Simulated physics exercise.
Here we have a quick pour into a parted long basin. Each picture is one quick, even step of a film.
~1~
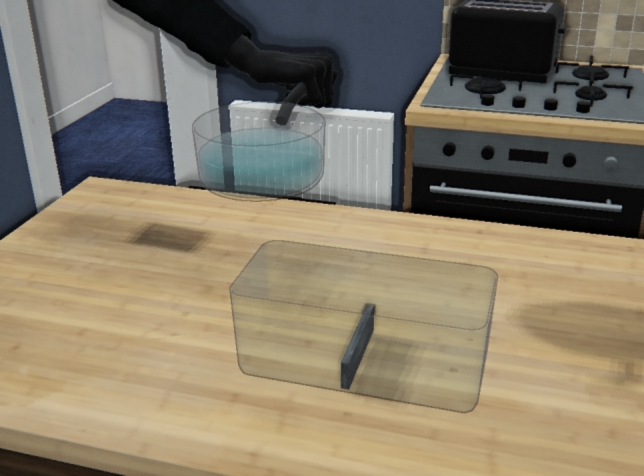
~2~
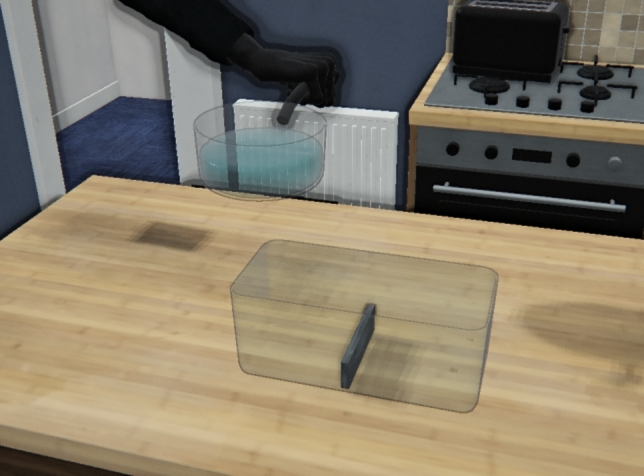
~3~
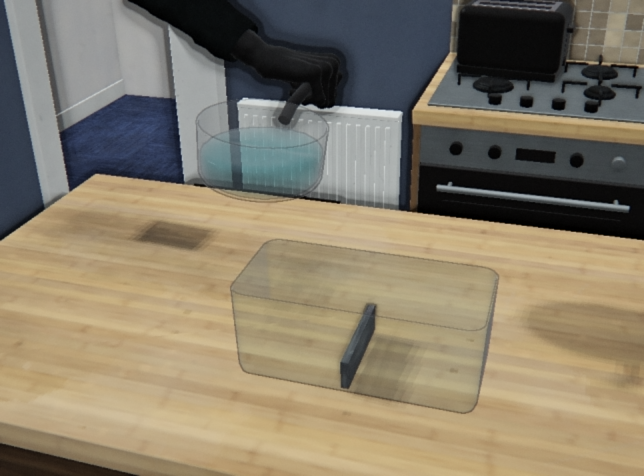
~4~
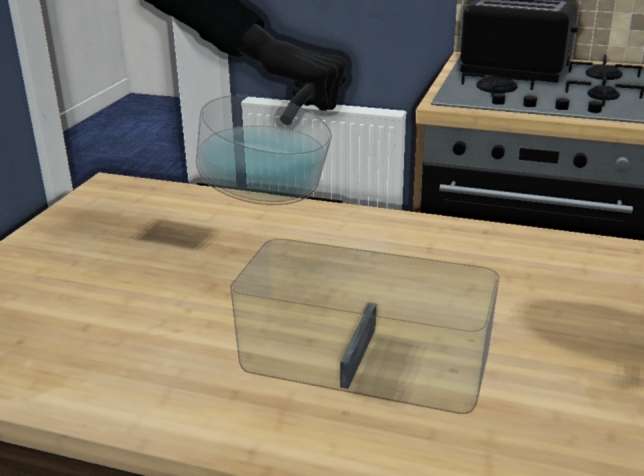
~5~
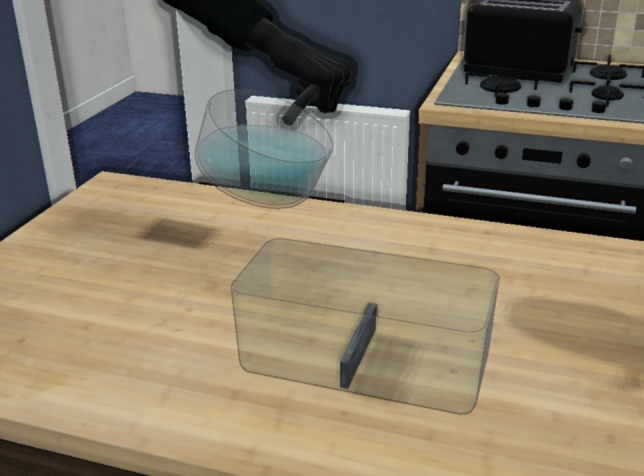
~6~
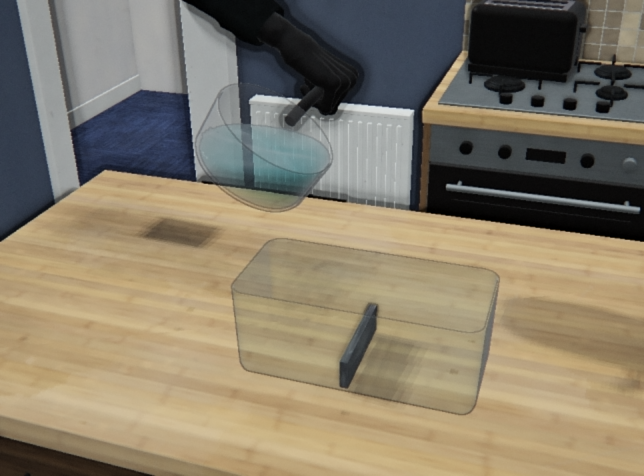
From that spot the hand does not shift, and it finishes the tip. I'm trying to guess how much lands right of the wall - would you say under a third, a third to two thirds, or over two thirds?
I would say a third to two thirds.
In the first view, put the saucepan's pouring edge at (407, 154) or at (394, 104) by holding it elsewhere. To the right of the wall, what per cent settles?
It comes out at around 90 percent and then around 85 percent.
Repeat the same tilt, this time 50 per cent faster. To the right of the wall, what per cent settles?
About 35 per cent.
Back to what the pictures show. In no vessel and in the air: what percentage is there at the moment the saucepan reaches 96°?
It comes to around 45 per cent.
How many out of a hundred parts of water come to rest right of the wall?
Close to 45 in a hundred.
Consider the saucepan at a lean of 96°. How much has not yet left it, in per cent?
Roughly 25 percent.
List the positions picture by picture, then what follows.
The first picture shows tilt 0°; pouring edge (322, 130); surface from (205, 142) to (321, 153); the long basin's rim runs from (248, 266) to (493, 300); the wall's top is at (358, 333).
The second picture shows tilt 1°; pouring edge (323, 131); surface from (207, 140) to (322, 152).
The third picture shows tilt 6°; pouring edge (325, 136); surface from (207, 139) to (322, 154).
The fourth picture shows tilt 13°; pouring edge (327, 145); surface from (207, 137) to (323, 155).
The fifth picture shows tilt 22°; pouring edge (328, 156); surface from (207, 135) to (326, 157).
The sixth picture shows tilt 34°; pouring edge (328, 168); surface from (207, 129) to (330, 159).
A moment on, the saucepan is tipped on its side and 24 per cent is still to pour, 6 is left of the wall and 25 right of it.
Next, the saucepan is tipped right over and 3 per cent is still to pour, 43 is left of the wall and 46 right of it.
Then the saucepan is tipped right over and 0 per cent is still to pour, 52 is left of the wall and 46 right of it.
Later the saucepan is tipped right over and 0 per cent is still to pour, 52 is left of the wall and 47 right of it.
Finally, 52 per cent lies left of the wall, 46 right of it and 1 outside.
